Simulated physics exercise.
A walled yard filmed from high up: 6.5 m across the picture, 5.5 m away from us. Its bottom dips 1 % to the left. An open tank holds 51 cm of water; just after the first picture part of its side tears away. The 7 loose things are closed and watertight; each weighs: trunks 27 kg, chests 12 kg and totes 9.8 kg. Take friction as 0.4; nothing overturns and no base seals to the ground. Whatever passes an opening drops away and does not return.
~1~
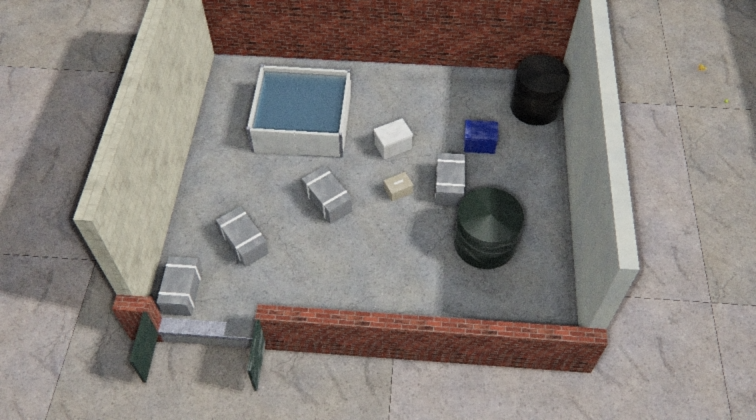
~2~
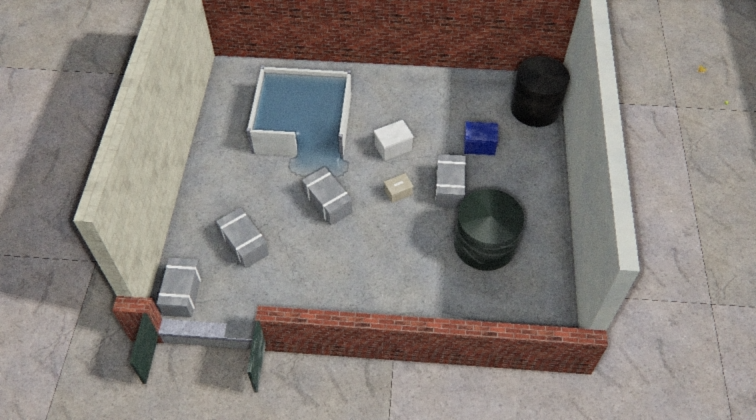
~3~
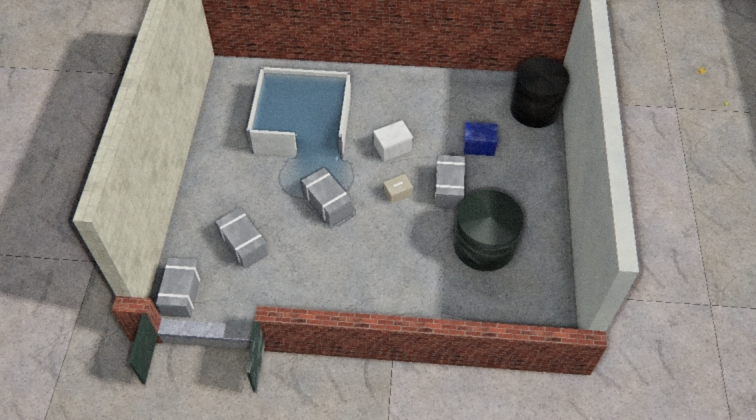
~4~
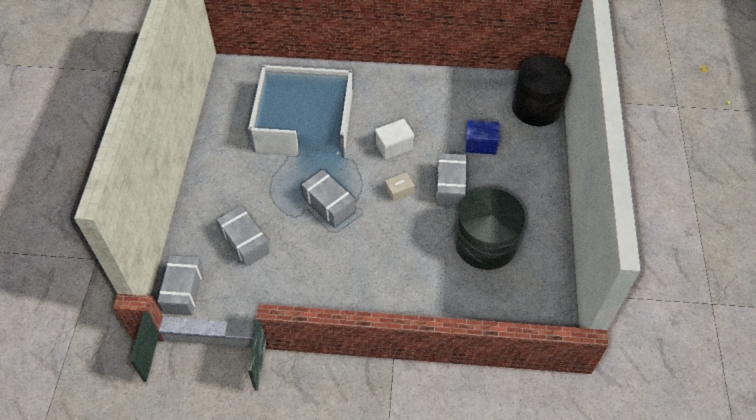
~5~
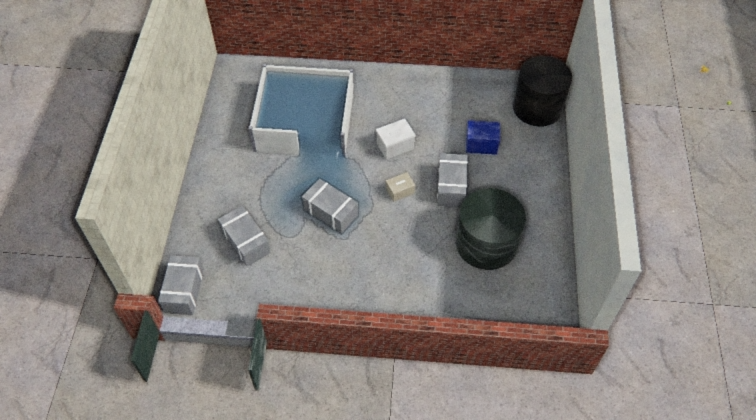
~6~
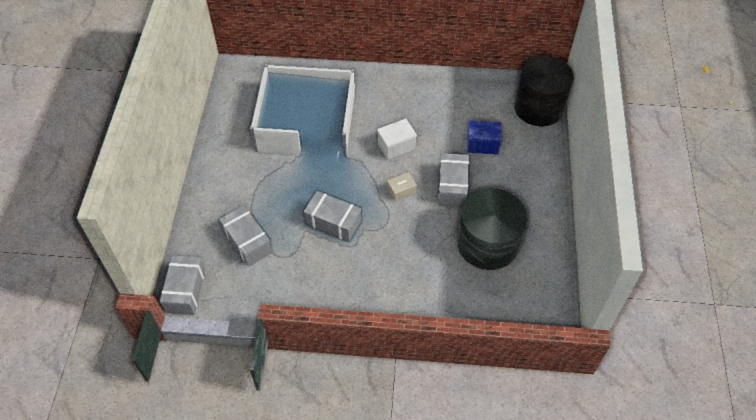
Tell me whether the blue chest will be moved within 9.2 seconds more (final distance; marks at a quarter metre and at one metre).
Blue chest barely shifts.
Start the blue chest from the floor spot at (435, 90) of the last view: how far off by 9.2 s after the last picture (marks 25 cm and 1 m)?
It stays put.
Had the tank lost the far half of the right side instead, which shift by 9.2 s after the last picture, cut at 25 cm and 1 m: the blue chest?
Then the blue chest gets carried off.
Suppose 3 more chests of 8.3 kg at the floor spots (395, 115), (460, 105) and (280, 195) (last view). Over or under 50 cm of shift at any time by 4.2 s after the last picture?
In that order: Under, less, more.
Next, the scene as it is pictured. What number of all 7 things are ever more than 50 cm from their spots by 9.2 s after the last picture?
That makes 2.
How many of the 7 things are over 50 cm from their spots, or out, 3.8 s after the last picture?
By then 2.
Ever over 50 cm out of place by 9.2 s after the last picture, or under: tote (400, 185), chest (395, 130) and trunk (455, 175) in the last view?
In turn: Under, under, short of it.
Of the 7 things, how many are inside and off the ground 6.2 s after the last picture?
I count 0.
Then, 1.2 s after the last picture the blue chest is near (486, 130), 0.0 m from its start, aground; 0 of 7 are out; 0 afloat.
Then, 3.8 s after the last picture the blue chest is near (486, 130), 0.0 m from its start, aground; 0 of 7 are out; 1 afloat.
Then, 6.2 s after the last picture the blue chest is near (486, 130), 0.0 m from its start, aground; 0 of 7 are out; 0 afloat.
Then, 9.2 s after the last picture the blue chest is near (486, 130), 0.0 m from its start, aground; 0 of 7 are out; 0 afloat.
